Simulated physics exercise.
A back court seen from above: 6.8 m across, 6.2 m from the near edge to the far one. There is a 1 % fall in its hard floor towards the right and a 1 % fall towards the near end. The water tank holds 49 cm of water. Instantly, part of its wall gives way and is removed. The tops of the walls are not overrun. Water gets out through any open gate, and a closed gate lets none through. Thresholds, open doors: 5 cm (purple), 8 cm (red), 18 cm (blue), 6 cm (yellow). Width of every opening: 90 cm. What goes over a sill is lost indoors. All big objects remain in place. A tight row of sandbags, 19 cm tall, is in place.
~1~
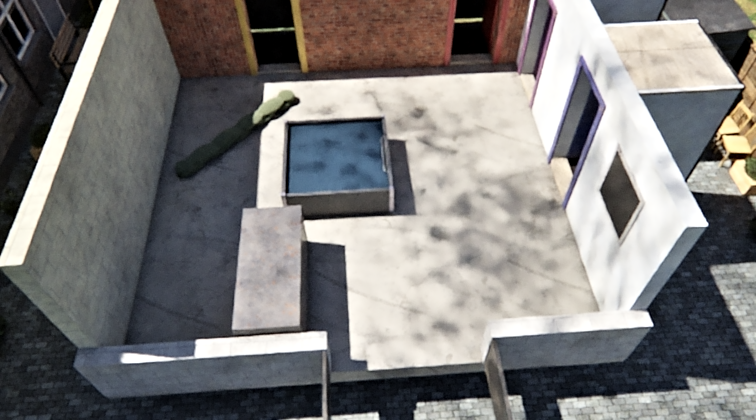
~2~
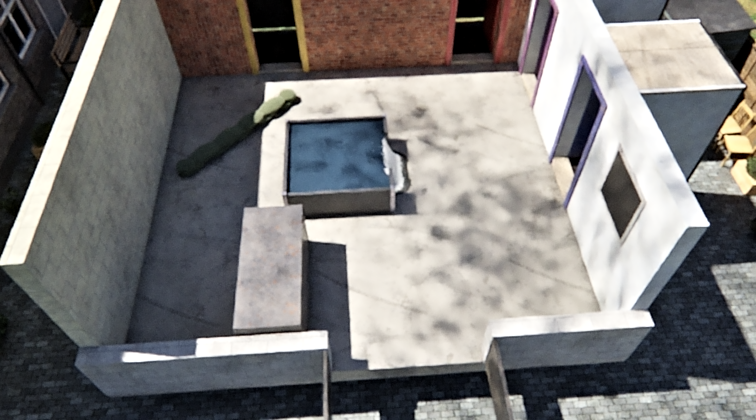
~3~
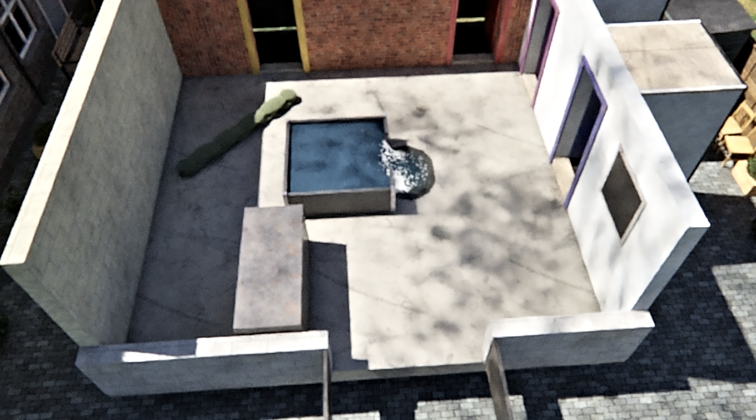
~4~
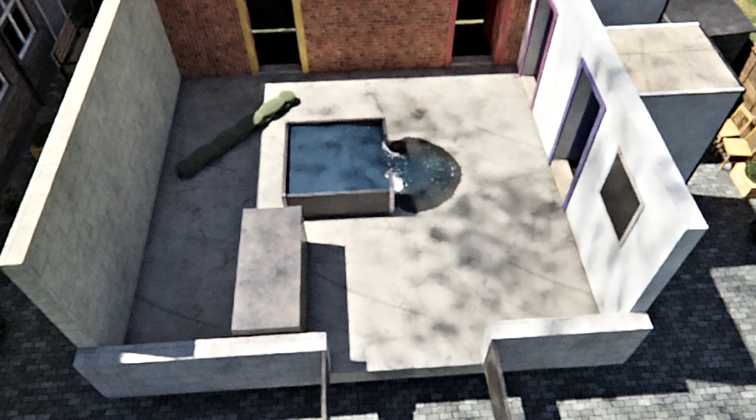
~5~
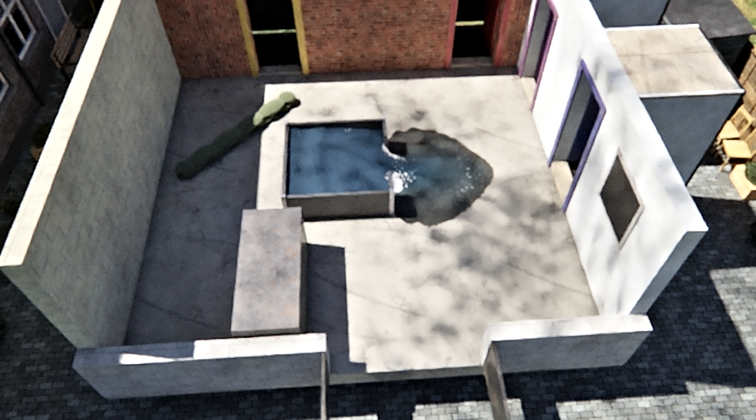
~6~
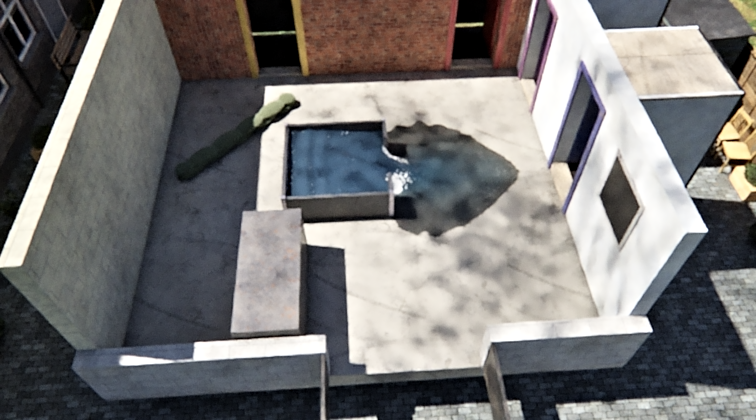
Water burst through the right side of a square tank in a walled courtyard, foamed at the gap, then spread rightward across the pale floor in a widening, pointed dark pool.
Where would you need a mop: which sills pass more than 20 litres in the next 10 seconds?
As I see it, purple door: Over. Red door: Not over. Blue door: Not over. Yellow door: Not over.
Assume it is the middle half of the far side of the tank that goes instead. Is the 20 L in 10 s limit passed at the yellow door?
So, yellow door: Out of bounds.
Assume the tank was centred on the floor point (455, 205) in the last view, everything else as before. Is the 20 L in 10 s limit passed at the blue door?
Then the blue door exceeds it.
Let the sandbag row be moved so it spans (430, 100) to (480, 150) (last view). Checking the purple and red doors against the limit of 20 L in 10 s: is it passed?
At the purple door the limit is not reached, and at the red door it is not reached.
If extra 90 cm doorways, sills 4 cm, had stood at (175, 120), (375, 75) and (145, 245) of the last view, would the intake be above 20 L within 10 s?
Note, doorways in listed order: Stays short, stays short, stays short.
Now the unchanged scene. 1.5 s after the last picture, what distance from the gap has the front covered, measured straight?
4.2 m.
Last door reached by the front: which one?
Door: Yellow.
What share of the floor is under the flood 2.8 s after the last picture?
Covered: Roughly 30 %.
Then, 0.7 s after the last picture water covers 20 % of the floor and is deepest (25 cm) near (399, 179); purple door not reached, red door not reached, blue door 19 cm at the sill, 0 L in, yellow door not reached.
Then, 1.5 s after the last picture water covers 25 % of the floor and is deepest (20 cm) near (544, 180); purple door 10 cm at the sill, 2 L in, red door not reached, blue door 20 cm at the sill, 1 L in, yellow door not reached.
Then, 2.8 s after the last picture water covers 30 % of the floor and is deepest (19 cm) near (596, 343); purple door 8 cm at the sill, 15 L in, red door 9 cm at the sill, 0 L in, blue door 12 cm at the sill, 2 L in, yellow door not reached.
Then, 5.3 s after the last picture water covers 50 % of the floor and is deepest (14 cm) near (584, 344); purple door 9 cm at the sill, 38 L in, red door 7 cm at the sill, 4 L in, blue door 9 cm at the sill, 3 L in, yellow door not reached.
Then, 9.3 s after the last picture water covers 65 % of the floor and is deepest (10 cm) near (584, 344); purple door 5 cm at the sill, 51 L in, red door 4 cm at the sill, 4 L in, blue door 7 cm at the sill, 3 L in, yellow door 1 cm at the sill, 0 L in.
